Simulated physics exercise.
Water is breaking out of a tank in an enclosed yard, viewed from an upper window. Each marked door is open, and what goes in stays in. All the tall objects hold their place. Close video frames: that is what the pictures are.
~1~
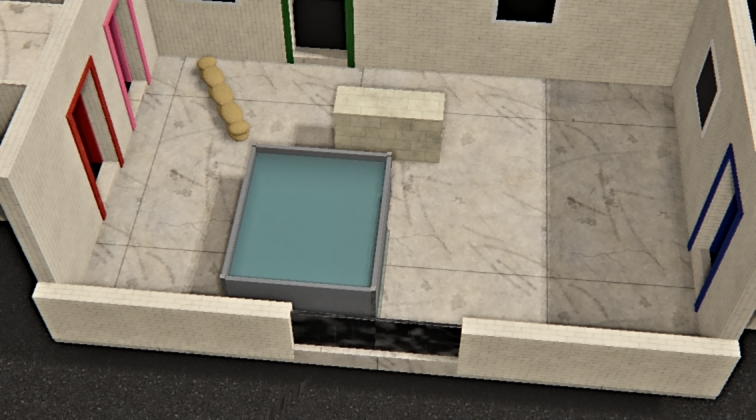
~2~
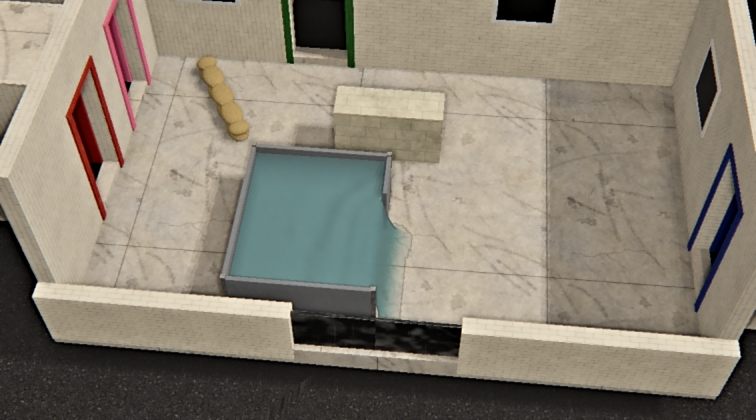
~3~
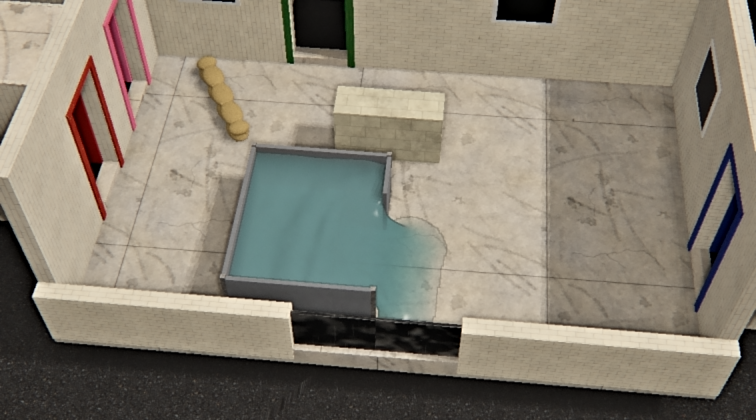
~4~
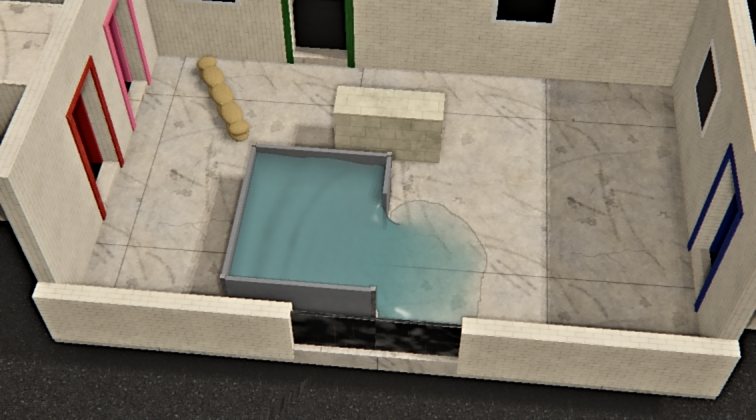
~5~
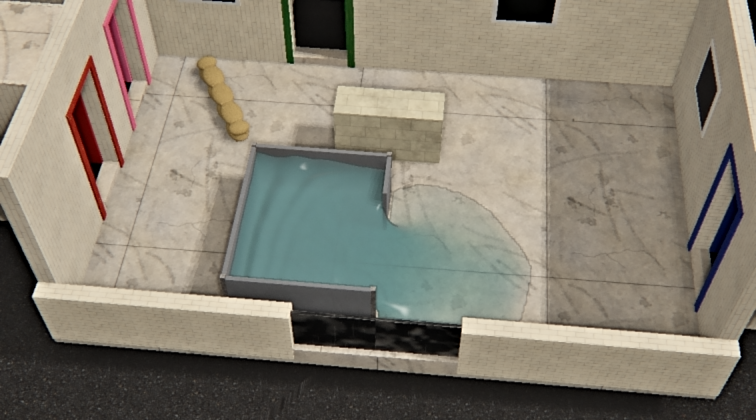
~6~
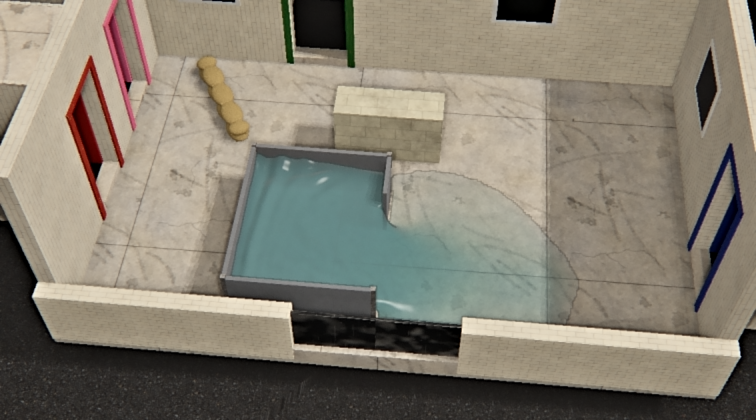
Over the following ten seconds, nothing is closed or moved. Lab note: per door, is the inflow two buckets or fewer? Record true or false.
Red door true; blue door false; green door true; pink door true.
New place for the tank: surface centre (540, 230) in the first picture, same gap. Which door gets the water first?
Answer: The one in blue.
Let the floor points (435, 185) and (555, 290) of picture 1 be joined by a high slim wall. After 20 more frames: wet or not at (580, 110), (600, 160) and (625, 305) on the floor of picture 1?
Results in order: Swamped / swamped / swamped.
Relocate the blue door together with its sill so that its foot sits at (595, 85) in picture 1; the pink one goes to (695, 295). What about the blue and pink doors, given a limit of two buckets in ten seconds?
Blue door overflows; pink door overflows.
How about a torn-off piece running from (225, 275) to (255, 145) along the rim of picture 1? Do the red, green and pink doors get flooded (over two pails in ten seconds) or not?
The red door tops the limit, the green door falls short and the pink door tops the limit.
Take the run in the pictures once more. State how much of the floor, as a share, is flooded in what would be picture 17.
I reckon 40 per cent or so.
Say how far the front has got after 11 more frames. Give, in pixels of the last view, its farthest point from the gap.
Farthest reach: About (676, 140).
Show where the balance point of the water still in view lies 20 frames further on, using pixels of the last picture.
Centre of mass: Roughly (507, 250).
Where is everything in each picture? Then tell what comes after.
The first picture shows still water in the tank at (310, 217).
In the second picture, the front is at (399, 229), out from the gap at (377, 262).
In the third picture, the front is at (428, 228), out from the gap at (377, 264).
In the fourth picture, the front is at (481, 256), out from the gap at (377, 266).
In the fifth picture, water pours out at (377, 267) and has run to (523, 262).
In the sixth picture, the front is at (570, 277), out from the gap at (377, 267).
A moment on, water covers 35 % of the floor; the red door not reached, the blue door under two buckets in, the green door not reached, the pink door not reached.
Next, water covers 40 % of the floor; the red door not reached, the blue door far over two buckets in, the green door not reached, the pink door not reached.
Then, water covers 45 % of the floor; the red door not reached, the blue door far over two buckets in, the green door not reached, the pink door not reached.
Later, water covers 70 % of the floor; the red door not reached, the blue door far over two buckets in, the green door wet at the sill, nothing in, the pink door not reached.
In the end, water covers 90 % of the floor; the red door wet at the sill, nothing in, the blue door far over two buckets in, the green door under two buckets in, the pink door wet at the sill, nothing in.
